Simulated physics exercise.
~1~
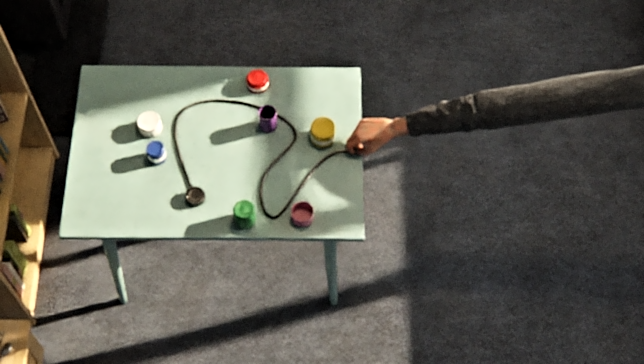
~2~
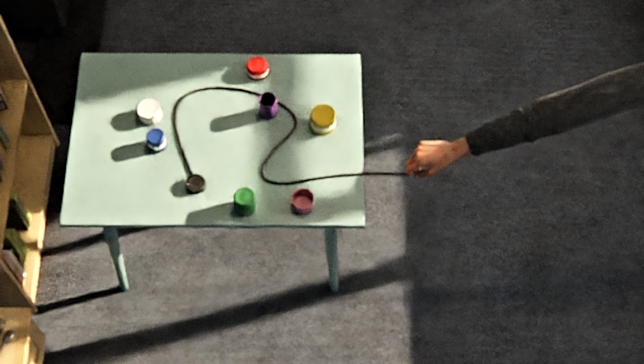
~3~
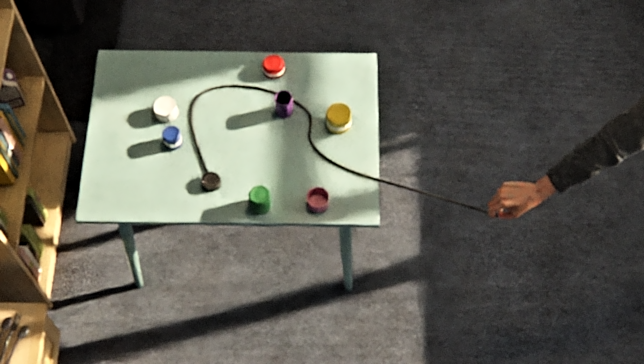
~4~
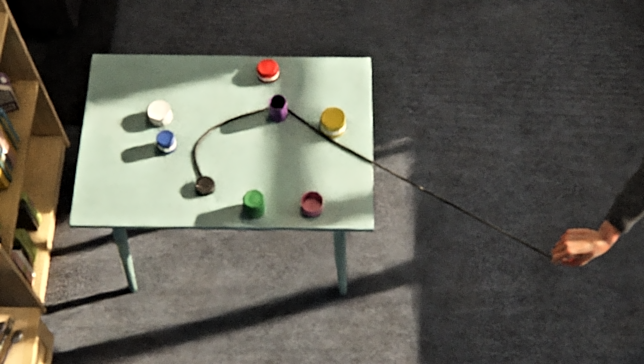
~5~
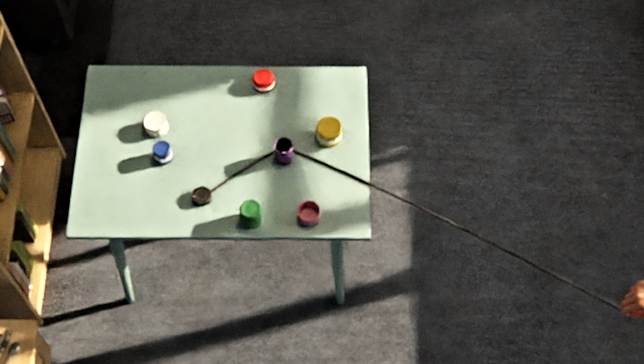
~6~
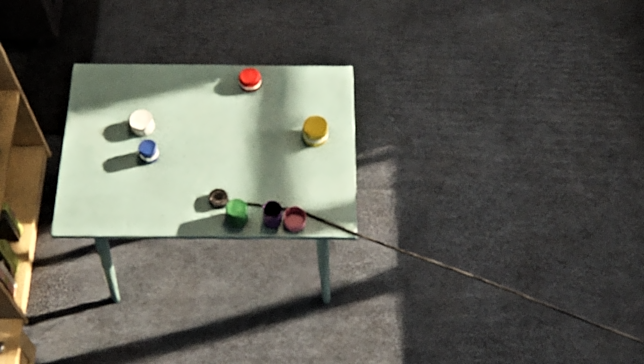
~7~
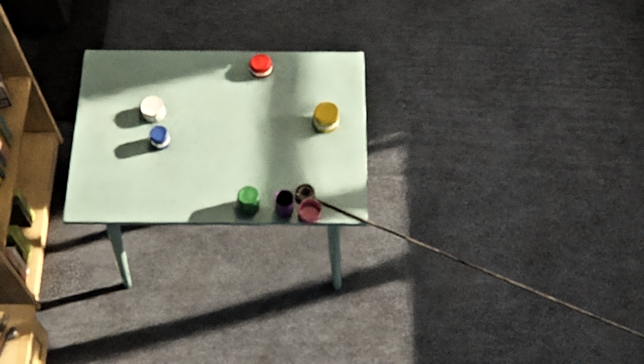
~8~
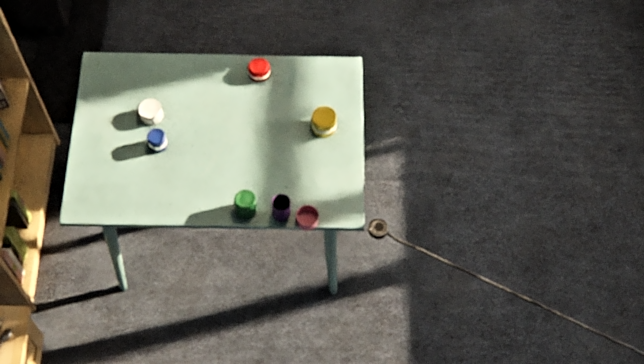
A hand pulls a dark cord rightward, dragging the purple cup before the black base leaves the table.
